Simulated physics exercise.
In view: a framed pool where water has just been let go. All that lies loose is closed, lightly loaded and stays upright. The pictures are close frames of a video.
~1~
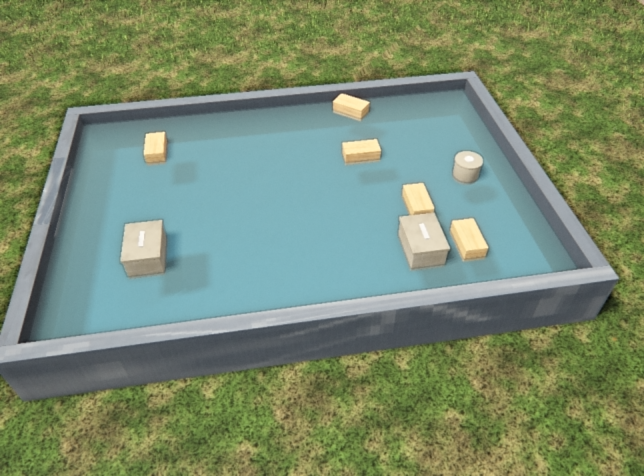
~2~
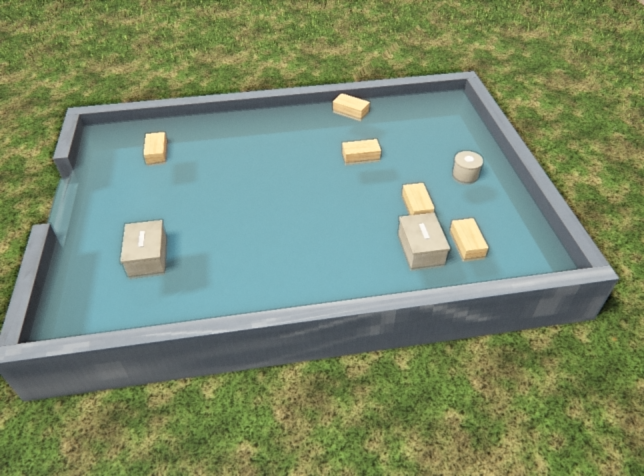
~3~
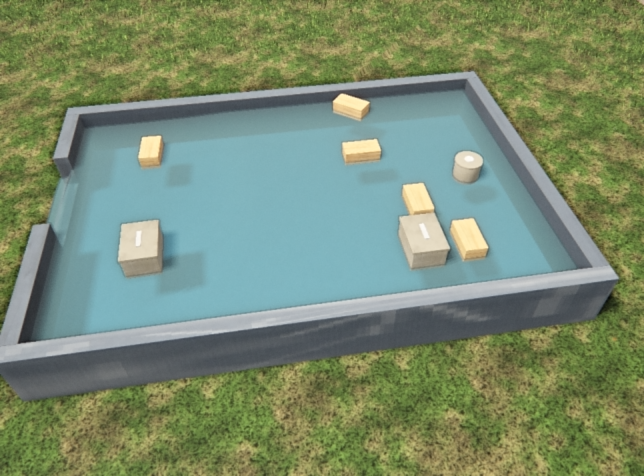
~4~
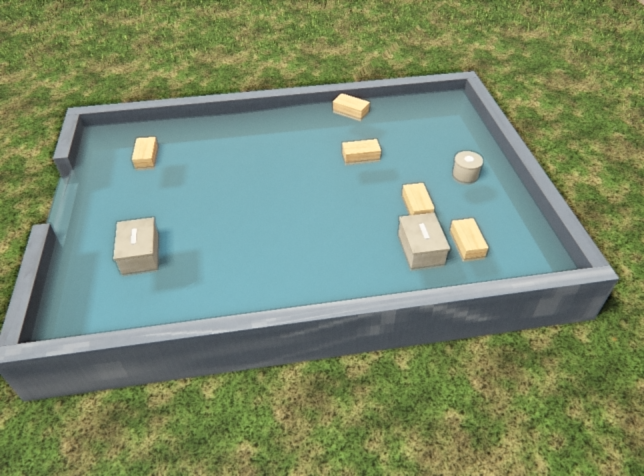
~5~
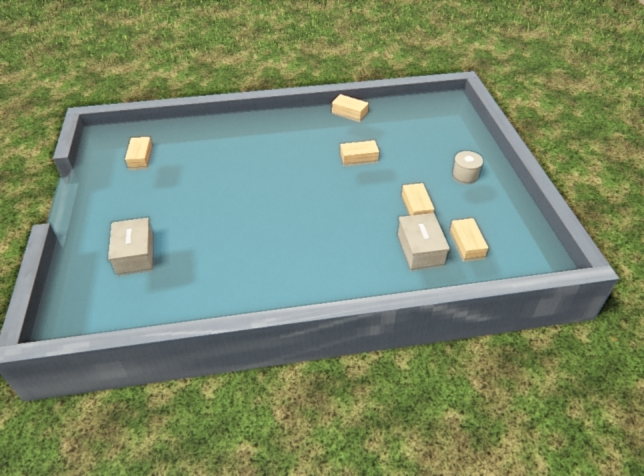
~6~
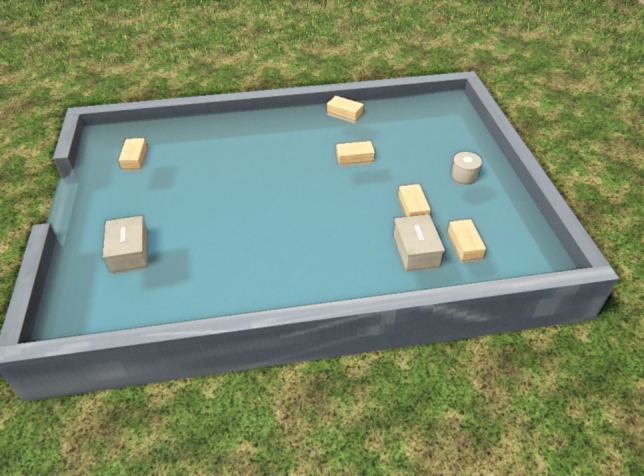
The clip shows wooden blocks, grey boxes and a round container floating in a framed pool as a gap opens in the left wall; the leftmost block and box drift slightly left, then the others shift slightly too.
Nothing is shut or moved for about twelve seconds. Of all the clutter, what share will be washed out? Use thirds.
It is less than a third.
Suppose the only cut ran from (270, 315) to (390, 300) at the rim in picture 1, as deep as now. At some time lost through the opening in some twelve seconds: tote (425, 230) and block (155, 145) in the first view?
As listed: Yes, left behind.
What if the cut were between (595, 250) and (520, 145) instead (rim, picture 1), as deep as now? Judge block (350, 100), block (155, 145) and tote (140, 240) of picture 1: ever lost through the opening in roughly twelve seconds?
One after the other: Inside, inside, inside.
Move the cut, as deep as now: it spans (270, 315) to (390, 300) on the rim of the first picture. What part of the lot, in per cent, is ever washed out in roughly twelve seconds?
Some 10 per cent.
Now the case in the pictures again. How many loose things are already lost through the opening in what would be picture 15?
It comes to 1.
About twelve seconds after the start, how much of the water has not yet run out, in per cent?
About 76 per cent.
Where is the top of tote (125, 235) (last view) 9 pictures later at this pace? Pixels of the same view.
Roughly at (83, 219).
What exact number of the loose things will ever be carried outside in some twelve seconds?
2 of them.
A moment on, 0 of 8 are out; 8 afloat.
Next, 1 of 8 are out; 7 afloat.
Later, 2 of 8 are out; 6 afloat.
In the end, 2 of 8 are out; 6 afloat.
